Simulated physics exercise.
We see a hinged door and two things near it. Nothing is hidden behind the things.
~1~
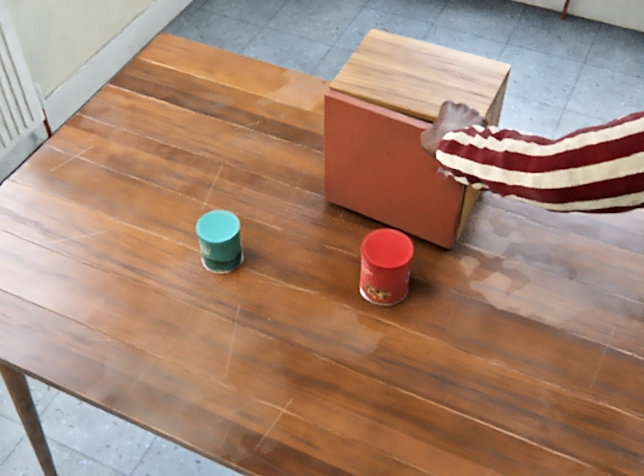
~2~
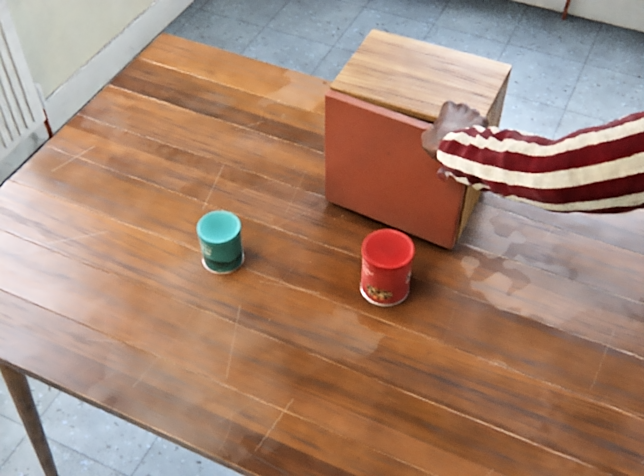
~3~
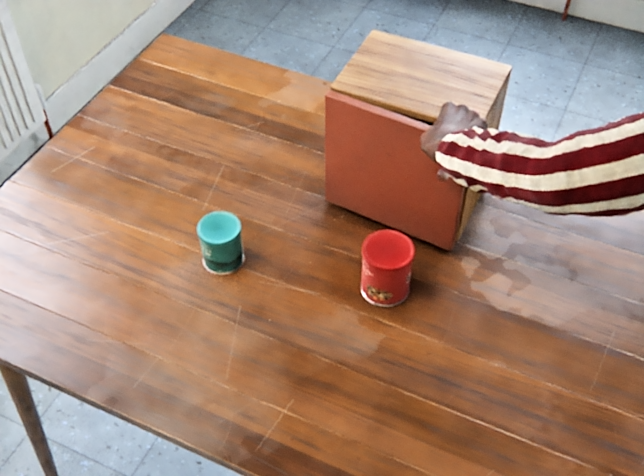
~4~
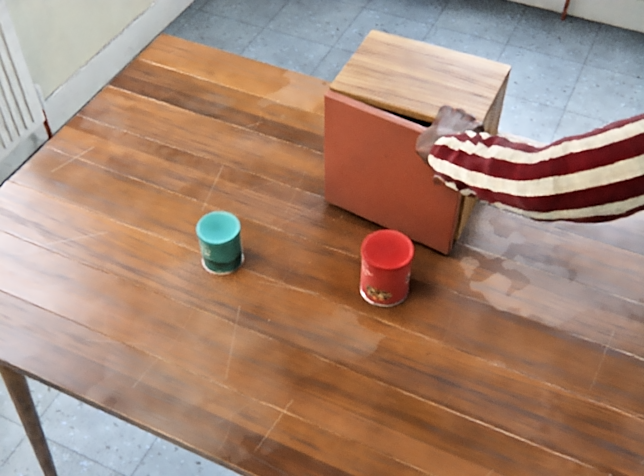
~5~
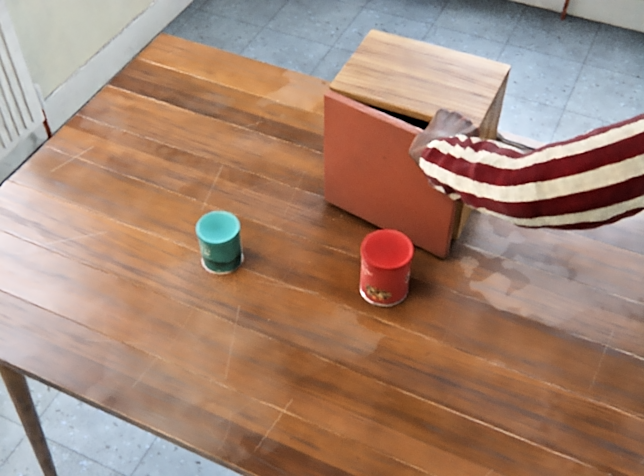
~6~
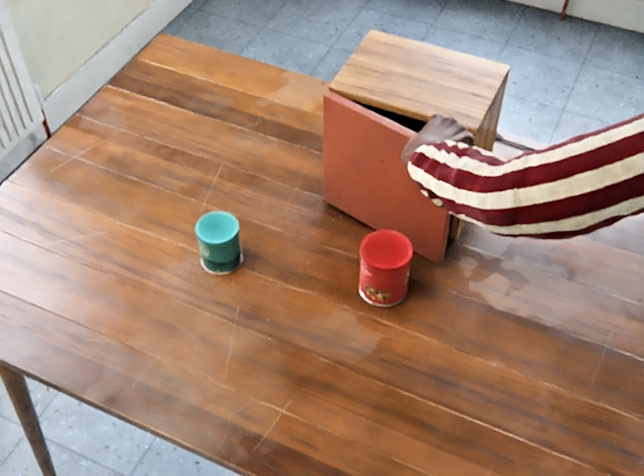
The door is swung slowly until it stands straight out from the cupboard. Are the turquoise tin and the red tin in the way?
In the end the turquoise tin escapes contact, the red tin gets knocked.
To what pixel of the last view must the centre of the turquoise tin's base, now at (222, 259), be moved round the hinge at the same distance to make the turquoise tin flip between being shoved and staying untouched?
Near (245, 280).
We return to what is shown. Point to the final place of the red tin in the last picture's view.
Around (230, 287).
Then, 1.04 s later than the last frame, door 49° open; turquoise tin at rest near (220, 243); red tin shifted about its own width near (338, 289).
Then, 1.82 s later than the last frame, door 76° open; turquoise tin at rest near (220, 243); red tin shifted well along near (267, 292).
When it is over, the turquoise tin stays untouched, near (220, 243); the red tin gets shoved, near (230, 287).
